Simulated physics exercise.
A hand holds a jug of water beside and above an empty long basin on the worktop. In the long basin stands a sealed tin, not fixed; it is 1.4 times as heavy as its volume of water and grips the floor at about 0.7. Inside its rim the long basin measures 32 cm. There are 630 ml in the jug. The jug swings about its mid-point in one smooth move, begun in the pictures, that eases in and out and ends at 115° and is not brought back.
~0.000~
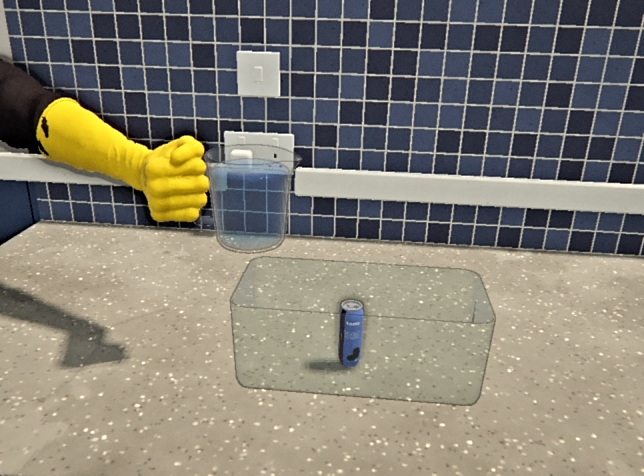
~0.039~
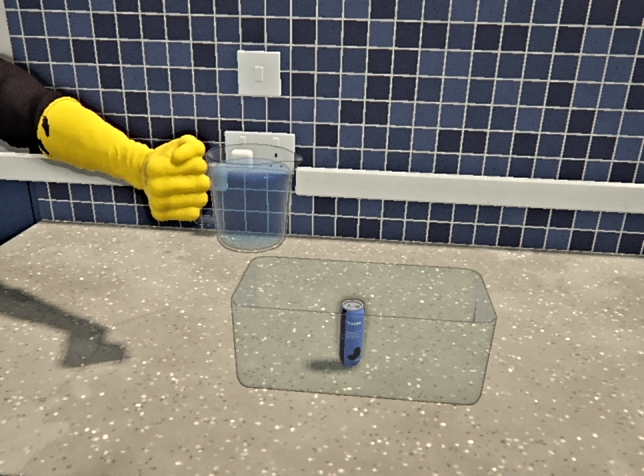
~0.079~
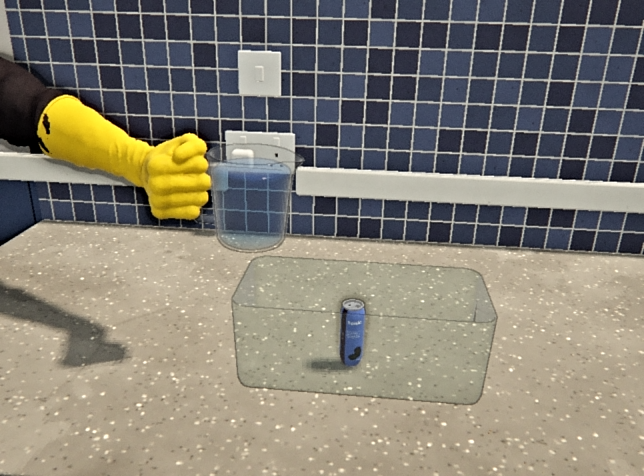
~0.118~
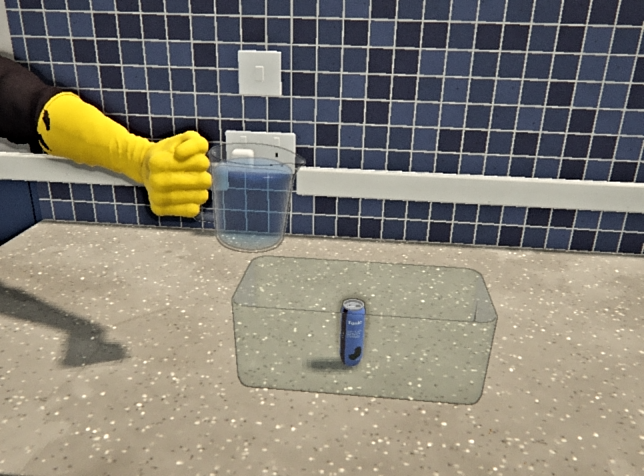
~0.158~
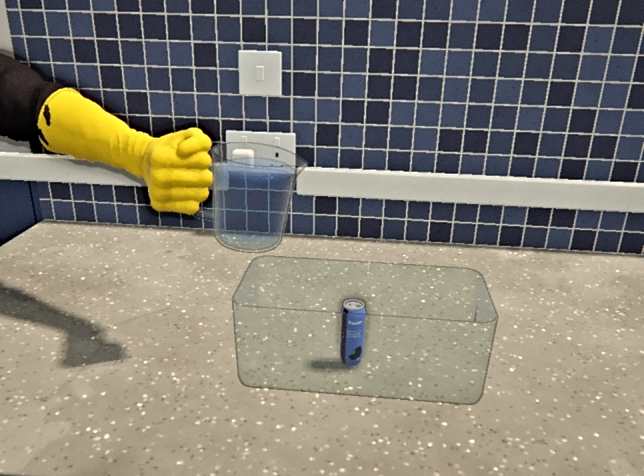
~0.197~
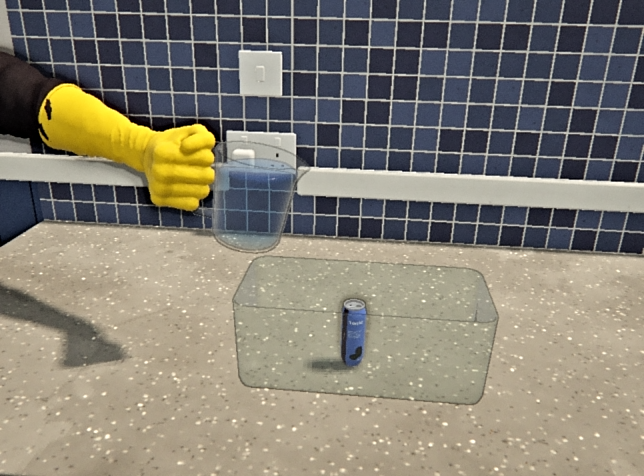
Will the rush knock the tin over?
The tin topples.
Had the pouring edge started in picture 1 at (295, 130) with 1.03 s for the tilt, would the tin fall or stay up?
Then it goes over.
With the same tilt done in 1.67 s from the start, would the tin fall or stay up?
The tin remains upright.
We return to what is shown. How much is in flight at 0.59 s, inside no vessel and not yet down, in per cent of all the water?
Near 18 in a hundred.
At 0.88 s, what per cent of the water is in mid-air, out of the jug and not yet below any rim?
Some 12 per cent.
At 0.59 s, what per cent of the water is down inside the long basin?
Near 7 in a hundred.
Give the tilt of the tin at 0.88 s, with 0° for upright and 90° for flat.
About 0°.
Then, 0.59 s in, the tilt is 73° and 74 per cent is still to pour; the tin stands where it began.
Then, 0.88 s in, the tilt is 110° and 14 per cent is still to pour; the tin stands where it began.
Then, 1.18 s in, the tilt is 115° and 0 per cent is still to pour; the tin leans 25°.
Then, 1.51 s in, the tilt is 115° and 0 per cent is still to pour; the tin lies on its side.
Finally, the tin lies on its side.
